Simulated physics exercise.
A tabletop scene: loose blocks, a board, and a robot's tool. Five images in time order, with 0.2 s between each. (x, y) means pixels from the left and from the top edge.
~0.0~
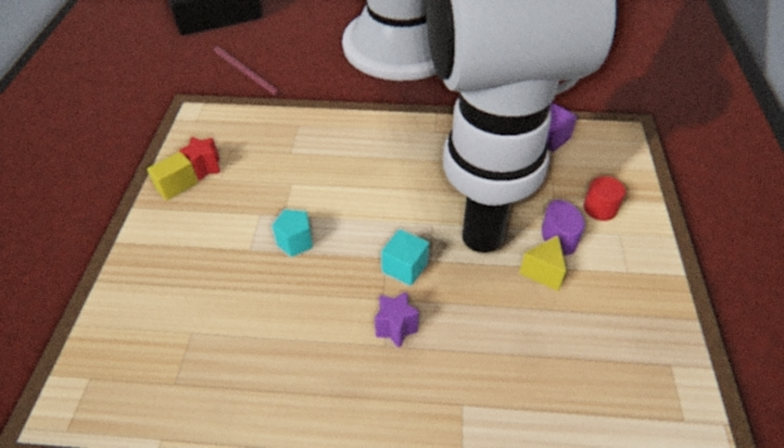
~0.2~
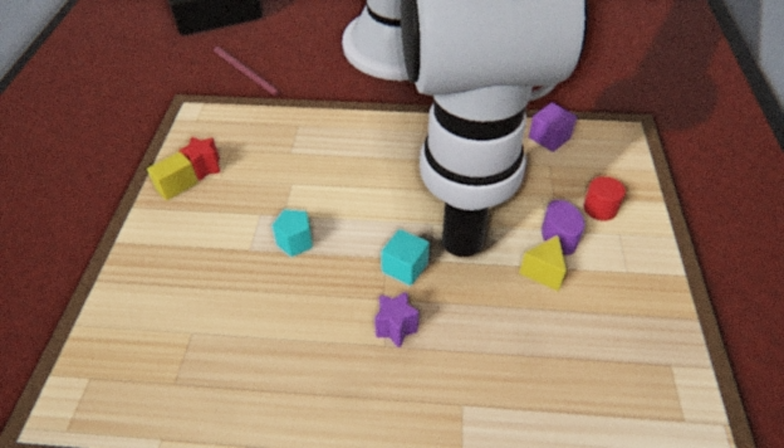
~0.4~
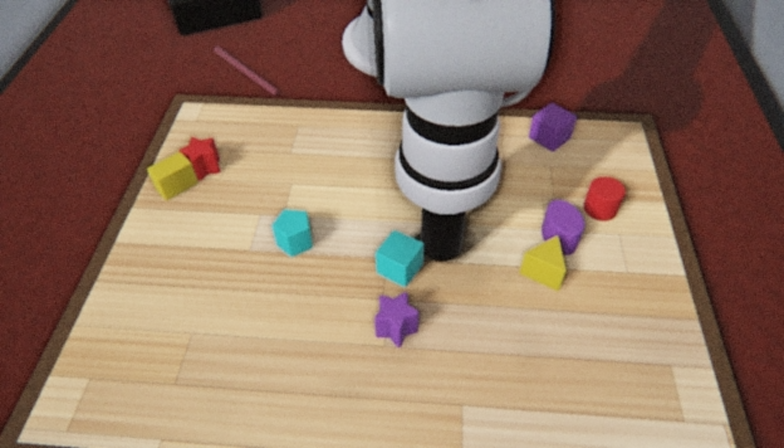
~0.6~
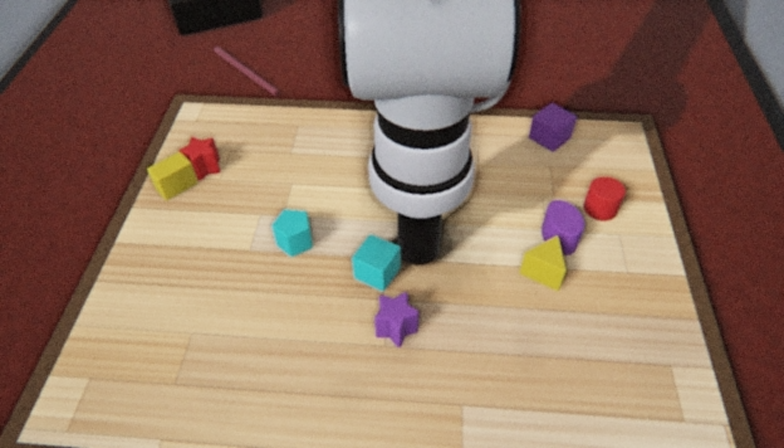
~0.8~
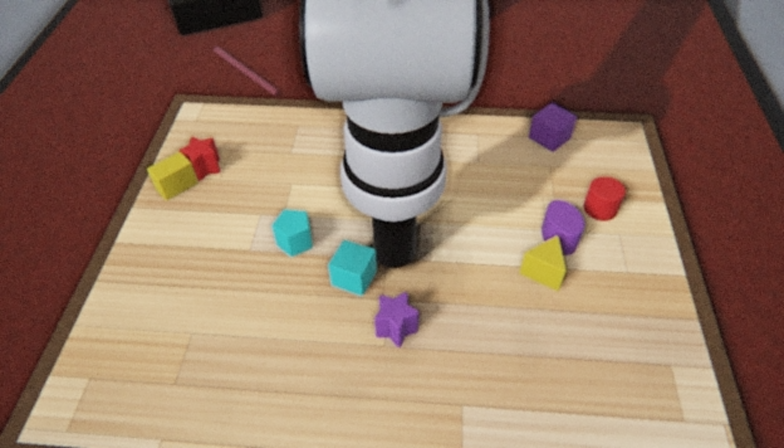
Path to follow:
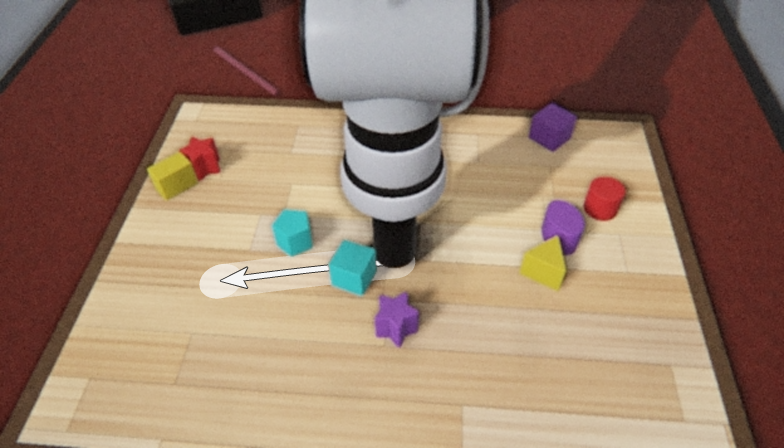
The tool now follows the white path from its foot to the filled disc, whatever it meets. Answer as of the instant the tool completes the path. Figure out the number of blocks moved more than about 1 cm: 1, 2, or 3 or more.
It will shift just one block.
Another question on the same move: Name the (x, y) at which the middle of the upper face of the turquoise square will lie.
Around pixel (278, 286).
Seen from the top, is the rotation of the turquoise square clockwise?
No, I don't think so.
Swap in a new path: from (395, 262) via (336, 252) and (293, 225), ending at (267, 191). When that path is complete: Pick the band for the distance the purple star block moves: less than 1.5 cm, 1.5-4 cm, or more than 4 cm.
Goes under 1.5 cm.
The drawn path runs from (395, 262) directly to (221, 281).
On the path given first. One third of the way, tool at (335, 258); turquoise square at (302, 275), turned 50° anticlockwise.
Two thirds of the way, tool at (277, 264); turquoise square at (278, 286).
At the end, tool at (217, 272); turquoise pentagon not moved; turquoise square at (278, 286), turned 120° anticlockwise.
